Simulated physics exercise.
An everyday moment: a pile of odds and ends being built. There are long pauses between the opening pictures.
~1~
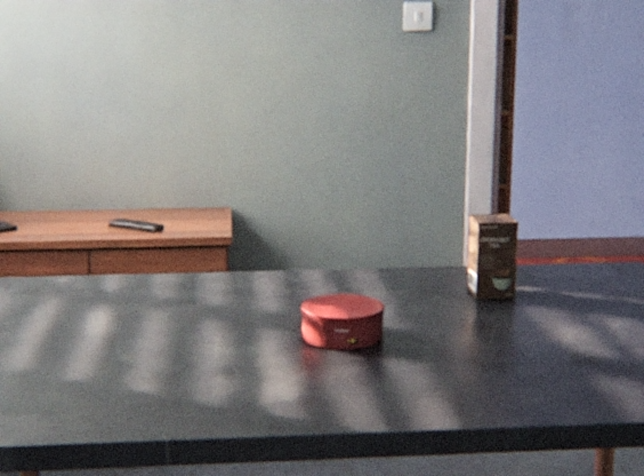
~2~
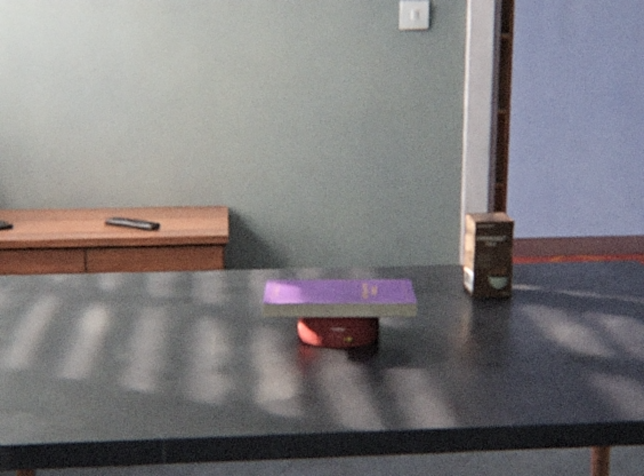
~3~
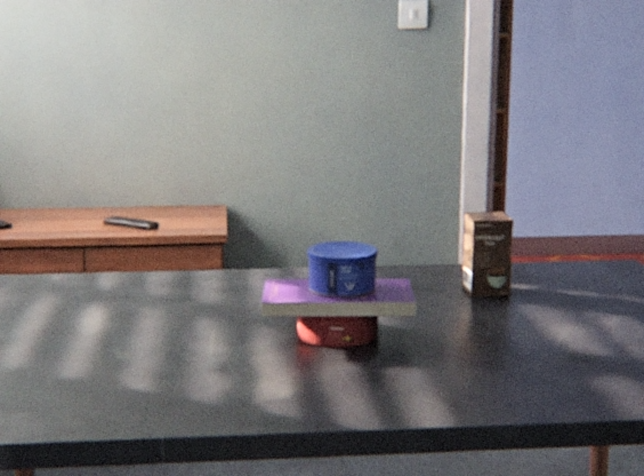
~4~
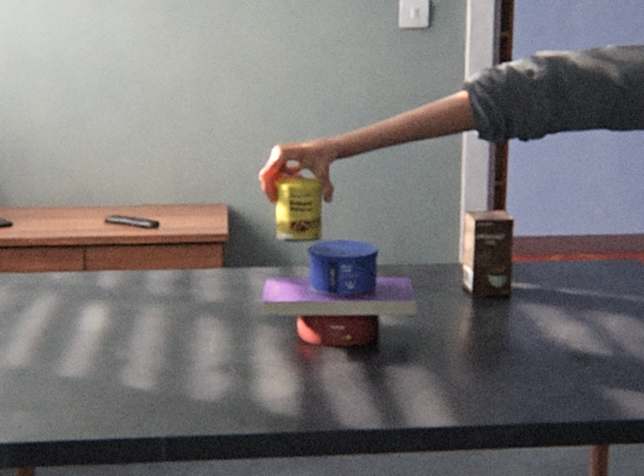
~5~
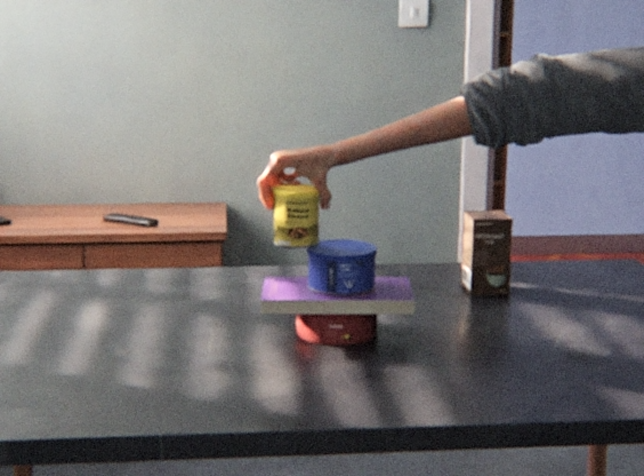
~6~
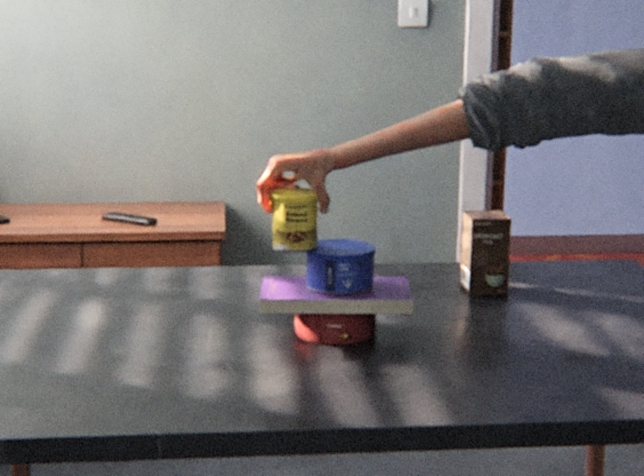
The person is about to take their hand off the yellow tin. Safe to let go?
It comes apart.
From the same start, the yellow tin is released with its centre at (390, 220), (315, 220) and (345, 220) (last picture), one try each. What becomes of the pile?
In the first case it gives way; in the second case it stays up; in the third case it stays up.
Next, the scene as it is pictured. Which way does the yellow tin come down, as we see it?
To the left.
Then, 0.30 s past the last view, yellow tin now fallen.
Then, 0.50 s past the last view, things are still on the move.
Then, 1.10 s past the last view, nothing new.
Finally, fallen, yellow tin; the other 4 still in place. Final places as the last picture's camera would see them, yellow tin near (195, 308). The pile gives way.
